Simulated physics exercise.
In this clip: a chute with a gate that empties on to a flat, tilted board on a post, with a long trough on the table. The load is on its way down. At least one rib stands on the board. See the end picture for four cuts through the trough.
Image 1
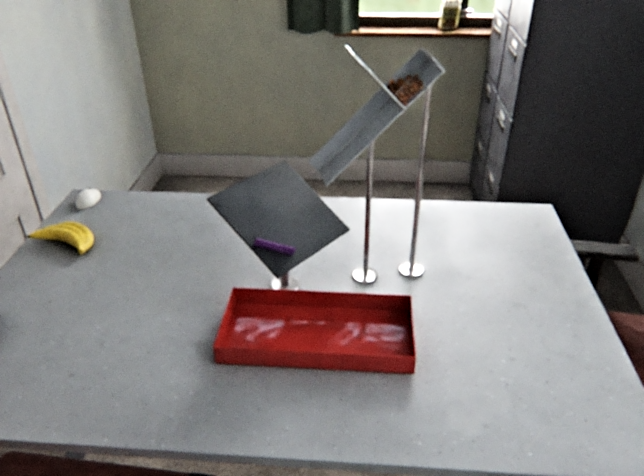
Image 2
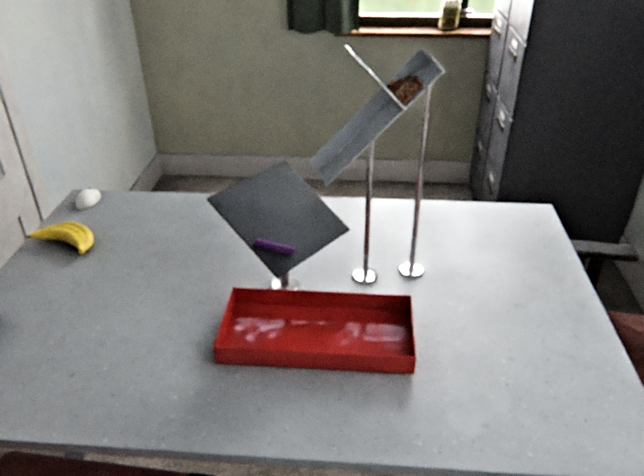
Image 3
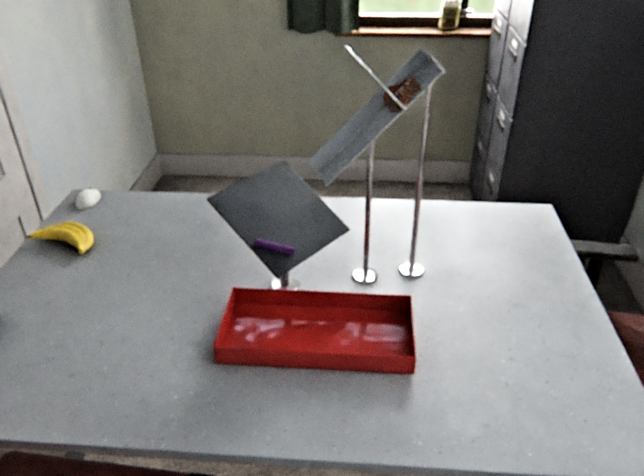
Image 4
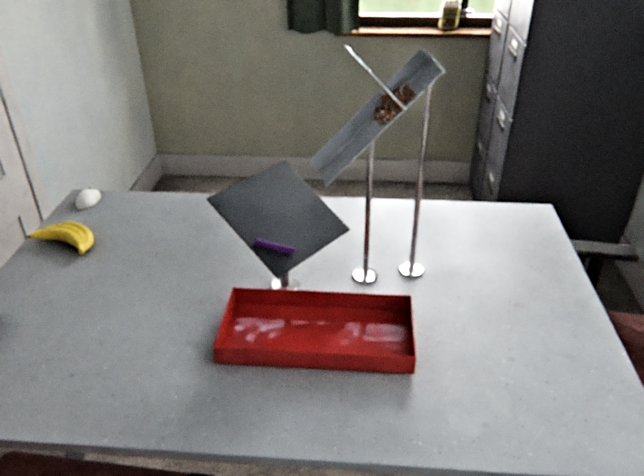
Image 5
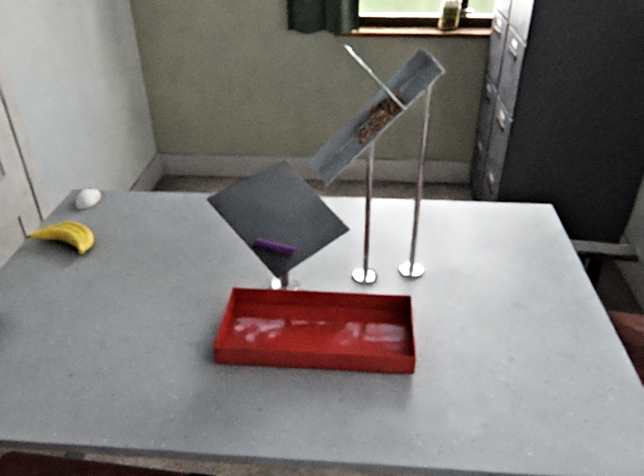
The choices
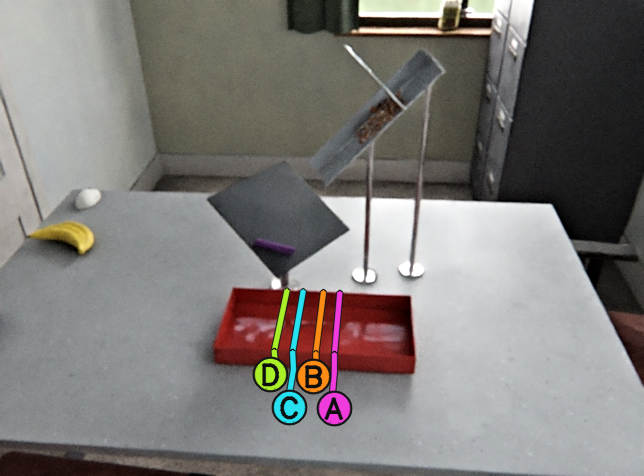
Small brown balls slide down a tilted grey chute above a board and red trough.
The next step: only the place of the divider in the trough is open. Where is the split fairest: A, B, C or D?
It is A.
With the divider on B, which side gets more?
Right.
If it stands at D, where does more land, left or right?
More lands on the right.
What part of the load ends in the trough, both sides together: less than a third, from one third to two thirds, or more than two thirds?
It is more than two thirds.
On the marked copy, line A crosses the front rim at (334, 353); line B crosses the front rim at (315, 352); line C crosses the front rim at (292, 351); line D crosses the front rim at (274, 350).
Choosing A, of what is caught, close to two thirds on the left of the divider, close to a third on the right.
Choosing B, of what is caught, a small share on the left of the divider, the bulk on the right.
Choosing C, of what is caught, a small share on the left of the divider, all but a few on the right.
Choosing D, of what is caught, a small share on the left of the divider, all but a few on the right.
